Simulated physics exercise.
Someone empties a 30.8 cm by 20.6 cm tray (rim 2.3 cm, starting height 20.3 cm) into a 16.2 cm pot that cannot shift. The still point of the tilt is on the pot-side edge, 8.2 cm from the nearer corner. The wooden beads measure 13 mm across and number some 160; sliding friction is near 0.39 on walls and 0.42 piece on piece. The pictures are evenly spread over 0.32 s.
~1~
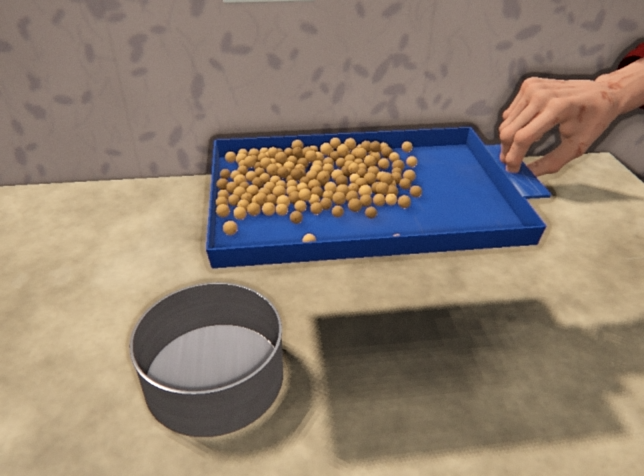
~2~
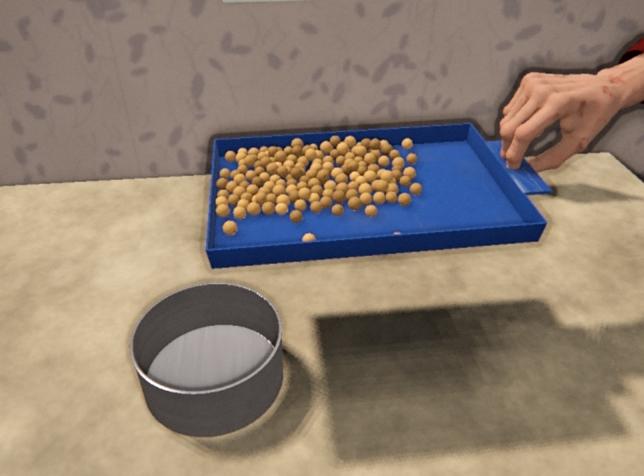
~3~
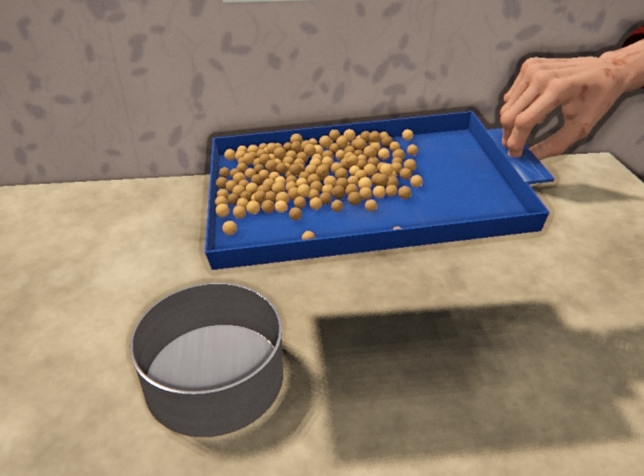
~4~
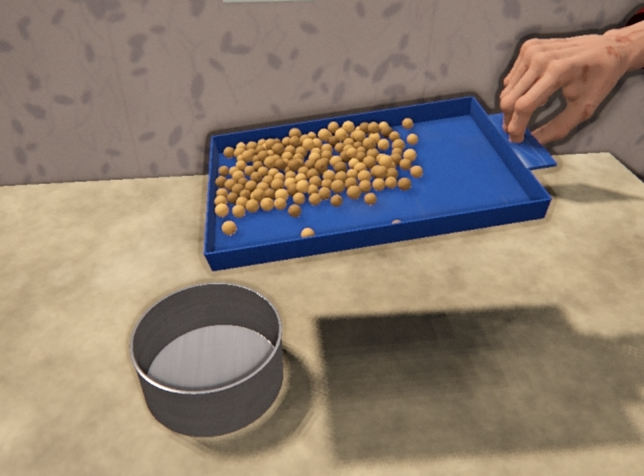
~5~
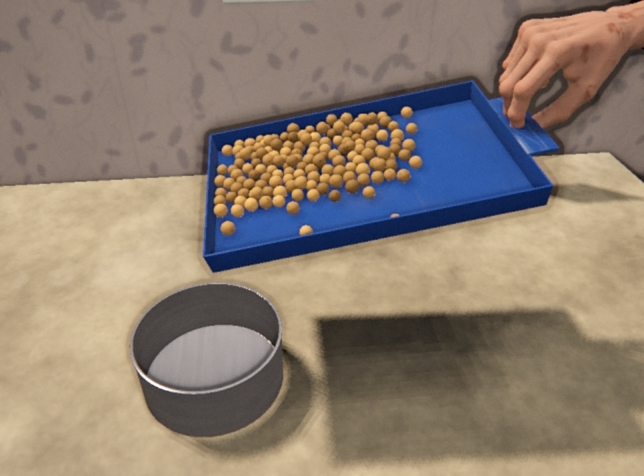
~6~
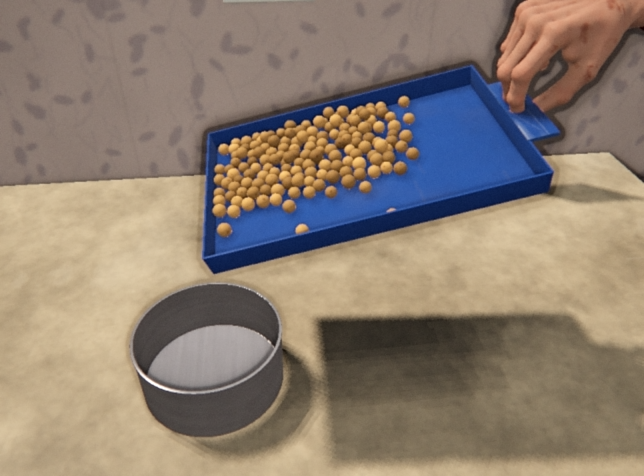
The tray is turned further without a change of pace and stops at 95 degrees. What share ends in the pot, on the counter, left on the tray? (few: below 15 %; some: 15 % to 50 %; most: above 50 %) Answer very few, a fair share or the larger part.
In the pot: The larger part; on the counter: A fair share; left on the tray: Very few.
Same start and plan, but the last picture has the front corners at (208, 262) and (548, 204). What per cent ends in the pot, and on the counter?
Pot 75, counter 25.
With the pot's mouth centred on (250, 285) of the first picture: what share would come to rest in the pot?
Some 0 per cent.
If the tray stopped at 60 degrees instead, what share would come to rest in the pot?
It would be near 0 per cent.
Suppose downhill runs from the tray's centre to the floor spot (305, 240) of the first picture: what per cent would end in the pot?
About 70 per cent.
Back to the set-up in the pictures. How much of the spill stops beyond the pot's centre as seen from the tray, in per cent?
About 100 per cent.
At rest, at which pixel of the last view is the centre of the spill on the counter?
Near (32, 412).
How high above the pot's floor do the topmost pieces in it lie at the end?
Some 2.5 cm.
Then, 0.72 s after the last picture, tilt 52 degrees; the tray holds 95 %, the pot 0 %.
Then, 1.19 s after the last picture, tilt 77 degrees; the tray holds 95 %, the pot 0 %.
Then, 1.74 s after the last picture, tilt 95 degrees; the tray holds 20 %, the pot 40 %.
In the end, pot 75 %, counter 25 %, tray 0 %.
